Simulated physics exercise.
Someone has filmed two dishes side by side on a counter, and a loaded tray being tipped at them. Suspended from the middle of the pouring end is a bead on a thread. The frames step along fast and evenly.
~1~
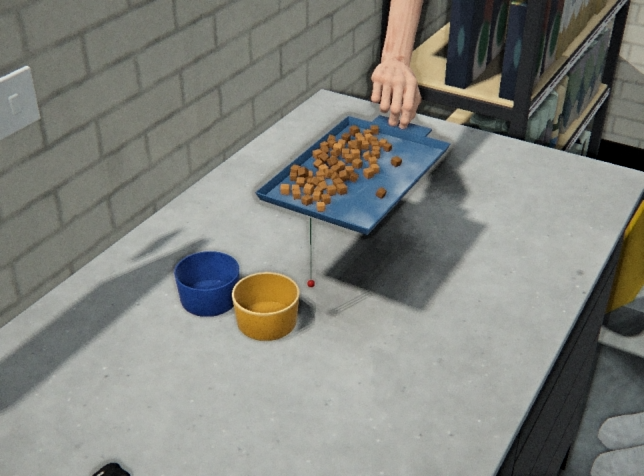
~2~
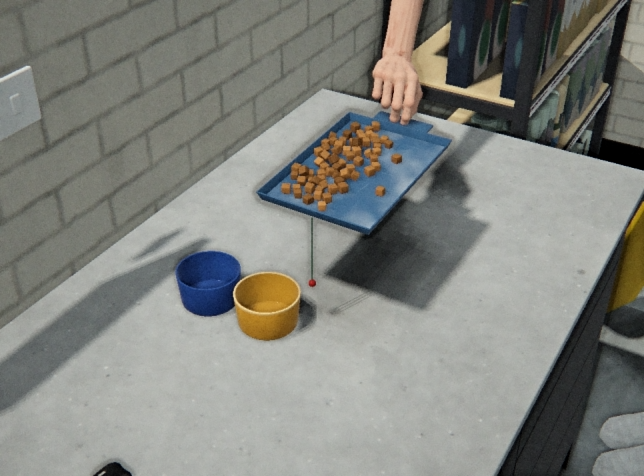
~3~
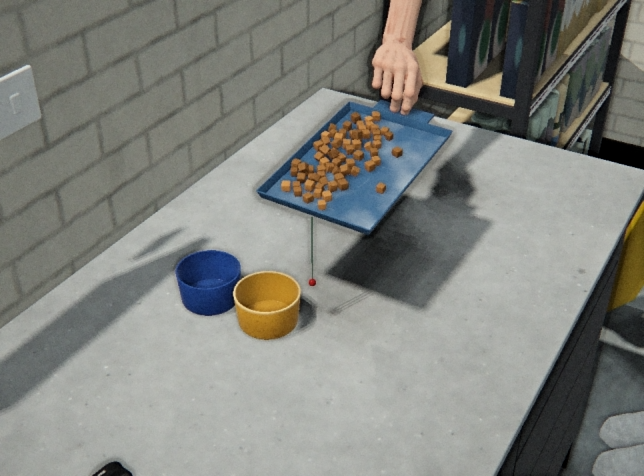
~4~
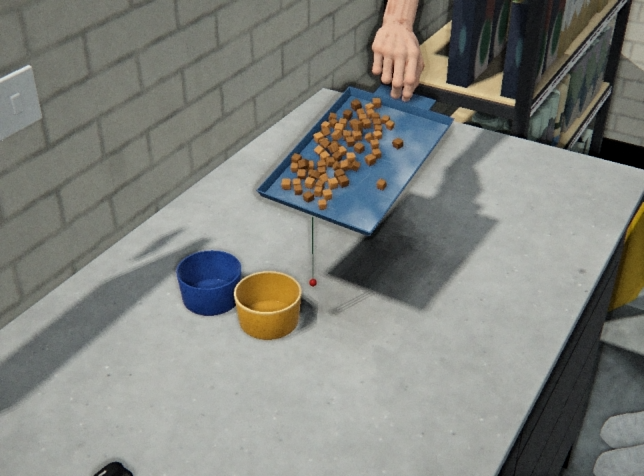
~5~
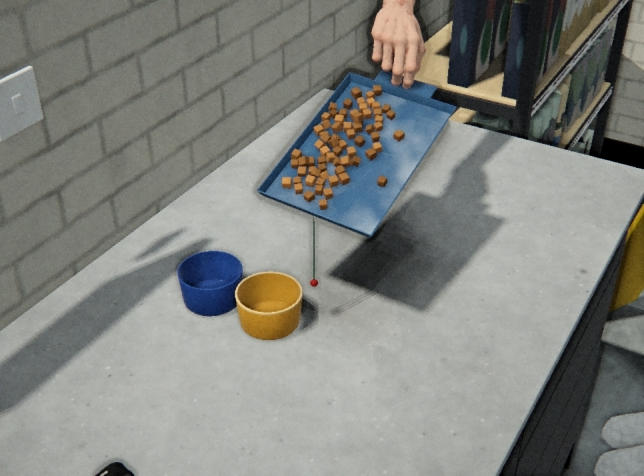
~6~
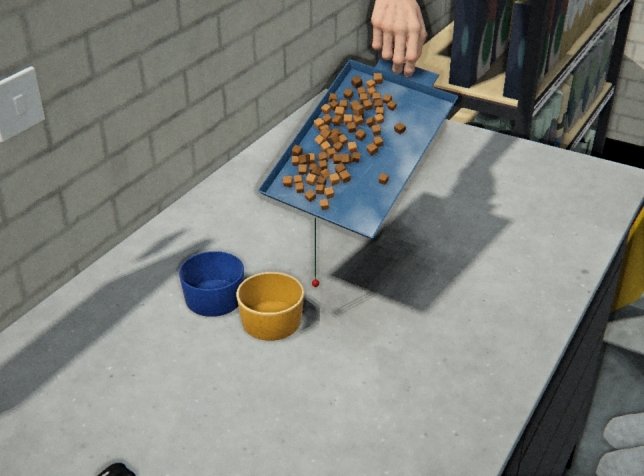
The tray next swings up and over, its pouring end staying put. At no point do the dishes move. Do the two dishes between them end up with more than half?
No: Most of the load misses the dishes.
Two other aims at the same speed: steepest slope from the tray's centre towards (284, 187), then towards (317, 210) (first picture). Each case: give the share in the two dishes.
First case around 30 per cent, second case 30 per cent.
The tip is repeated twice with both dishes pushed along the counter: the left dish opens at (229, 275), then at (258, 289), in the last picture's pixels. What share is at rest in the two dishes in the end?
About 10 and 30 per cent respectively.
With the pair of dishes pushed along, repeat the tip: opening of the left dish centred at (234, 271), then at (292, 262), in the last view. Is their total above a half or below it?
Result, first setup: A minority share; second setup: A minority share.
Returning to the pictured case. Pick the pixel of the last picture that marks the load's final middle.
(335, 370).
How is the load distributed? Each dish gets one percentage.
In the left dish you'd find about 0 % of the load, and in the right dish about 10 %.
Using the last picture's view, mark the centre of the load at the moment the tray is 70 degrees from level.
Somewhere around pixel (334, 208) in the last picture.
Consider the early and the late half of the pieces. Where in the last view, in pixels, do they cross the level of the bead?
Starting near (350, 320), moving on to near (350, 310).
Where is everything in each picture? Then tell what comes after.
The first picture shows corners of the pouring end (260, 192) and (367, 226), level; middle of the load (340, 166), brown sugar cubes; left dish (189, 299); right dish (248, 323); bead on its thread (311, 284).
The second picture shows corners of the pouring end (261, 191) and (368, 226), level; middle of the load (341, 164).
The third picture shows corners of the pouring end (261, 190) and (368, 227), tipped barely, lowest at the right corner; middle of the load (341, 158).
The fourth picture shows corners of the pouring end (261, 189) and (369, 229), tipped a little, lowest at the right corner; middle of the load (342, 151).
The fifth picture shows corners of the pouring end (262, 189) and (370, 231), tipped clearly, lowest at the right corner; middle of the load (342, 145).
The sixth picture shows corners of the pouring end (263, 189) and (371, 234), tipped clearly, lowest at the right corner; middle of the load (343, 140); left dish (194, 299); right dish (253, 323).
Just after the last frame, tray tipped steeply; the larger part on the tray; roughly a quarter in the air.
A moment on, tray tipped past a quarter turn; about a tenth in the right dish; the larger part outside both; about a tenth in the air.
Further on, tray tipped past a quarter turn; about a tenth in the right dish; almost all outside both.
When it is over, tray tipped past a quarter turn; about a tenth in the right dish; not one in the left dish; almost all outside both.
